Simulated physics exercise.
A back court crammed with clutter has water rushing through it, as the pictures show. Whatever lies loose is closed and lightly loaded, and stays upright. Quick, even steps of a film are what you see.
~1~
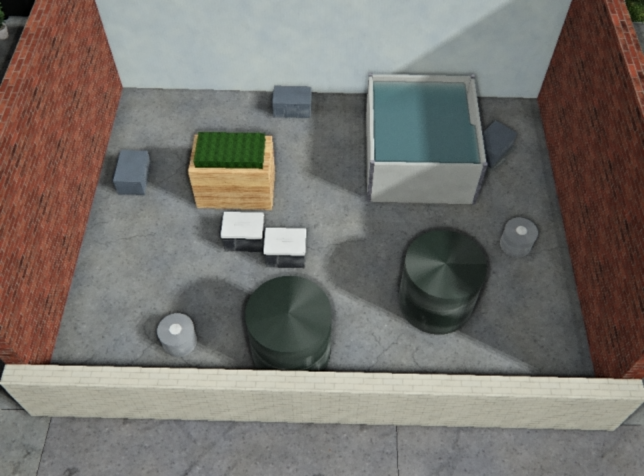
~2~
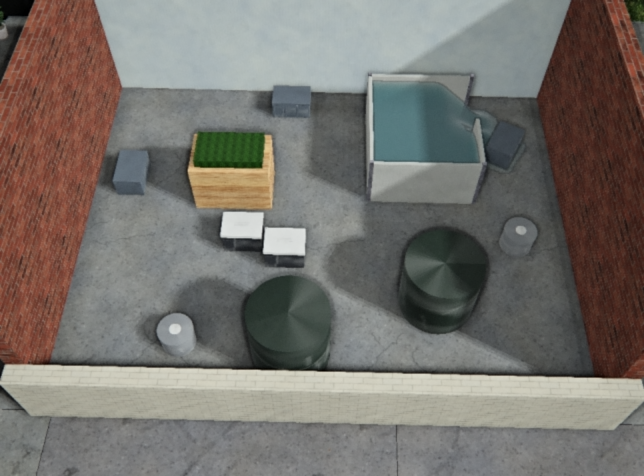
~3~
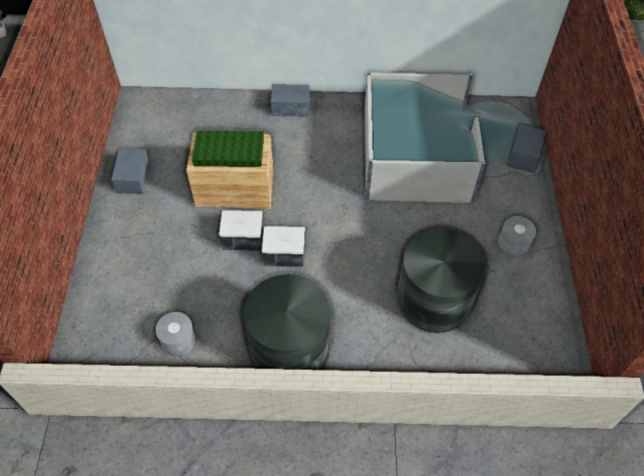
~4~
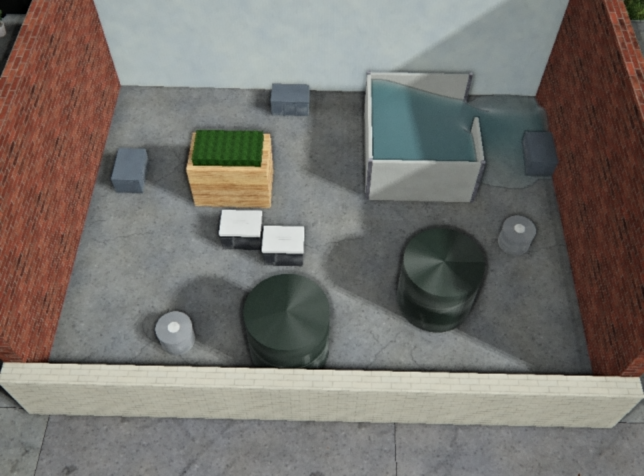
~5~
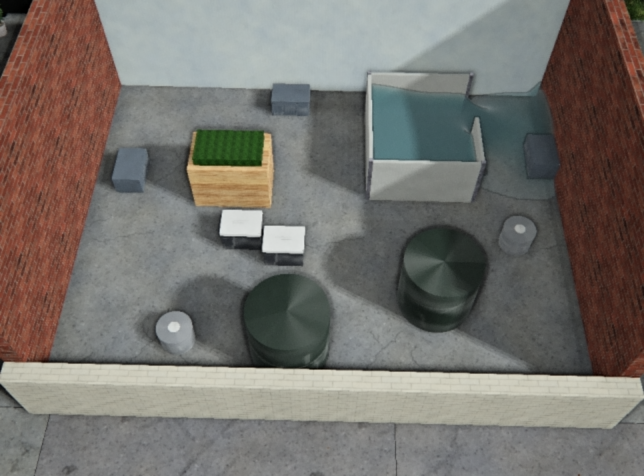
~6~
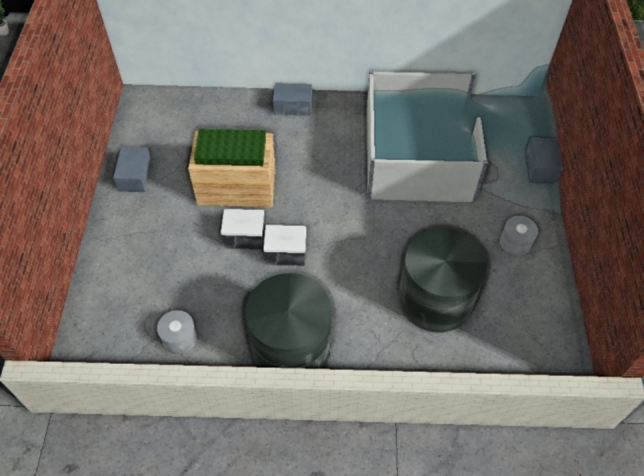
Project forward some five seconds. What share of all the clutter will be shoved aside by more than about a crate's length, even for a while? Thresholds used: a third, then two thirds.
A third to two thirds of the things get pushed well away.
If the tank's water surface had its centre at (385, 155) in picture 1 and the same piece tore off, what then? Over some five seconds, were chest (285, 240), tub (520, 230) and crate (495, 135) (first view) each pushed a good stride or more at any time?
Well, the first one didn't get far, the second got driven a long way, and the third got driven a long way.
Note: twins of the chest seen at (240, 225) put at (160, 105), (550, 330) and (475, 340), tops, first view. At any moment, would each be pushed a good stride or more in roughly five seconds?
Copy by copy, in order: Largely stays, relocated, relocated.
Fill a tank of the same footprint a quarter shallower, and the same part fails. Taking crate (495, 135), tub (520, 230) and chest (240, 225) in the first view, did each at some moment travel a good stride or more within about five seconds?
Taking them as listed, the first reached the mark, the second reached the mark and the third stopped before it.
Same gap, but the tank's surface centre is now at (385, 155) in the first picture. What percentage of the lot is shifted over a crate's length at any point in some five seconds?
My answer would be about 40 in a hundred.
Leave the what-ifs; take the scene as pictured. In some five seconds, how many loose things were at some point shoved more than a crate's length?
Number: 3.
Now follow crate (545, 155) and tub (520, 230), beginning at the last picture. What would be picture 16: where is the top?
Estimate: First at (446, 231), second at (490, 272), approximately.
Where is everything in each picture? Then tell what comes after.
A crate at (495, 137), on the bottom; a crate at (130, 166), on the bottom; 0 of 7 have shifted, in the first picture.
A crate at (506, 138) rests on the ground, close to its start; a crate at (130, 166) rests on the ground; 1 of 7 have shifted, in the second picture.
A crate at (529, 141), on the bottom, a stride from its start; a crate at (129, 164), on the bottom; 1 of 7 have shifted, in the third picture.
A crate at (542, 147), on the bottom, a stride from its start; a crate at (128, 164), on the bottom; 1 of 7 have shifted, in the fourth picture.
A crate at (544, 149), afloat, a stride from its start; a crate at (129, 163) rests on the ground; 1 of 7 have shifted, in the fifth picture.
A crate at (547, 153) rests on the ground, a stride from its start; a crate at (131, 163), on the bottom; 1 of 7 have shifted, in the sixth picture.
A moment on, 1 of 7 are well off their spots; 0 afloat.
Next, 2 of 7 are well off their spots; 0 afloat.
Later, 3 of 7 are well off their spots; 1 afloat.
In the end, 3 of 7 are well off their spots, and 3 have been at some point; 2 afloat.
